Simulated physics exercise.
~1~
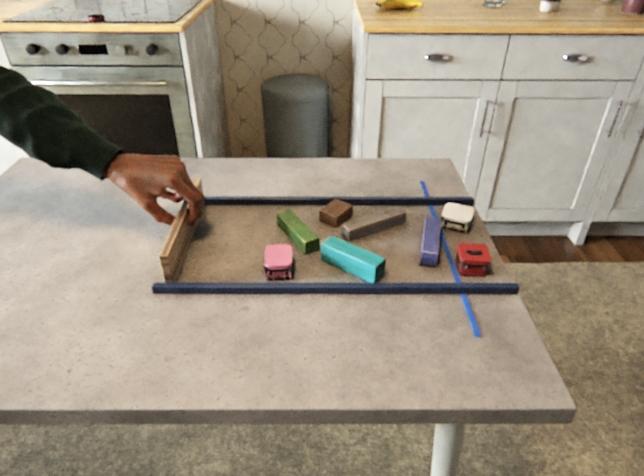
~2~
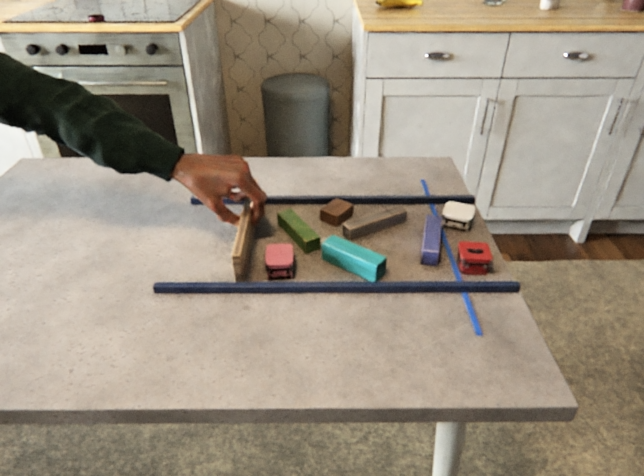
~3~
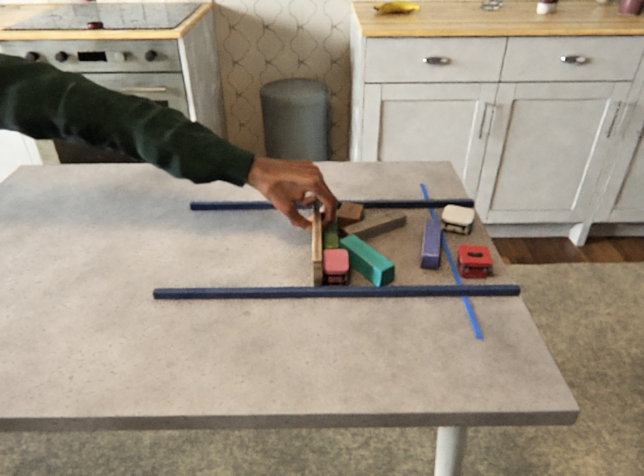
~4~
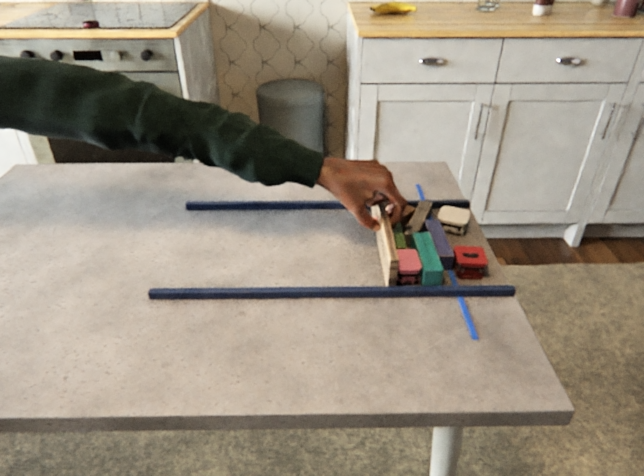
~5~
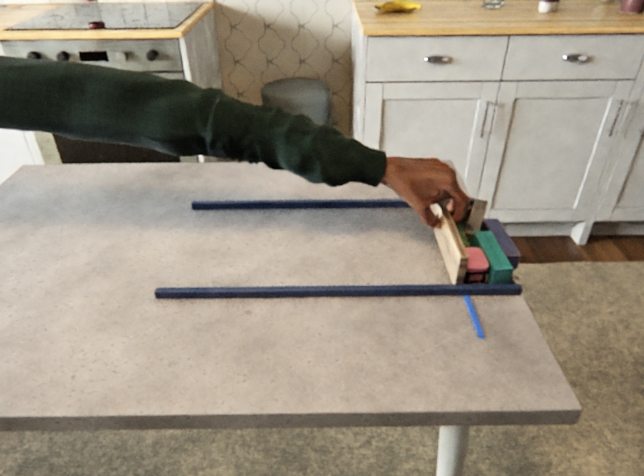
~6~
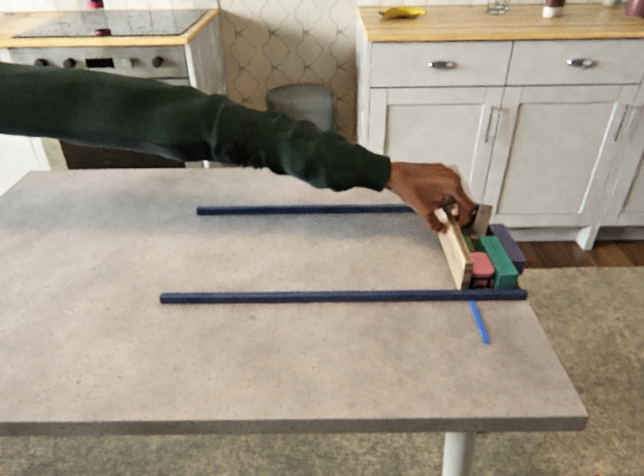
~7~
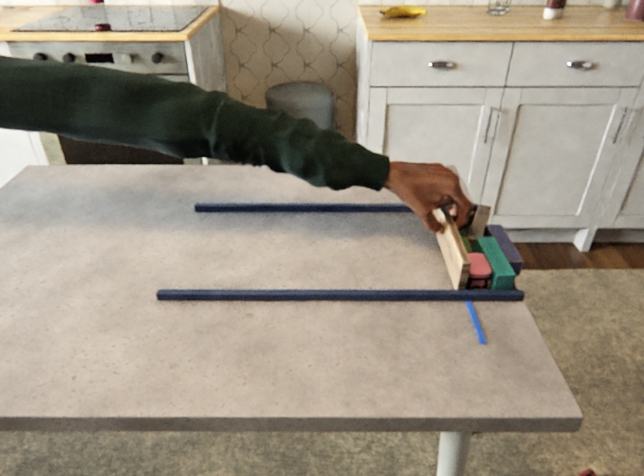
On a kitchen table, a hand pushed an upright wooden board to the right between two dark rails, gathering colourful blocks and small cases past a blue tape line until the red and white cases dropped off and the rest stayed bunched at the edge.
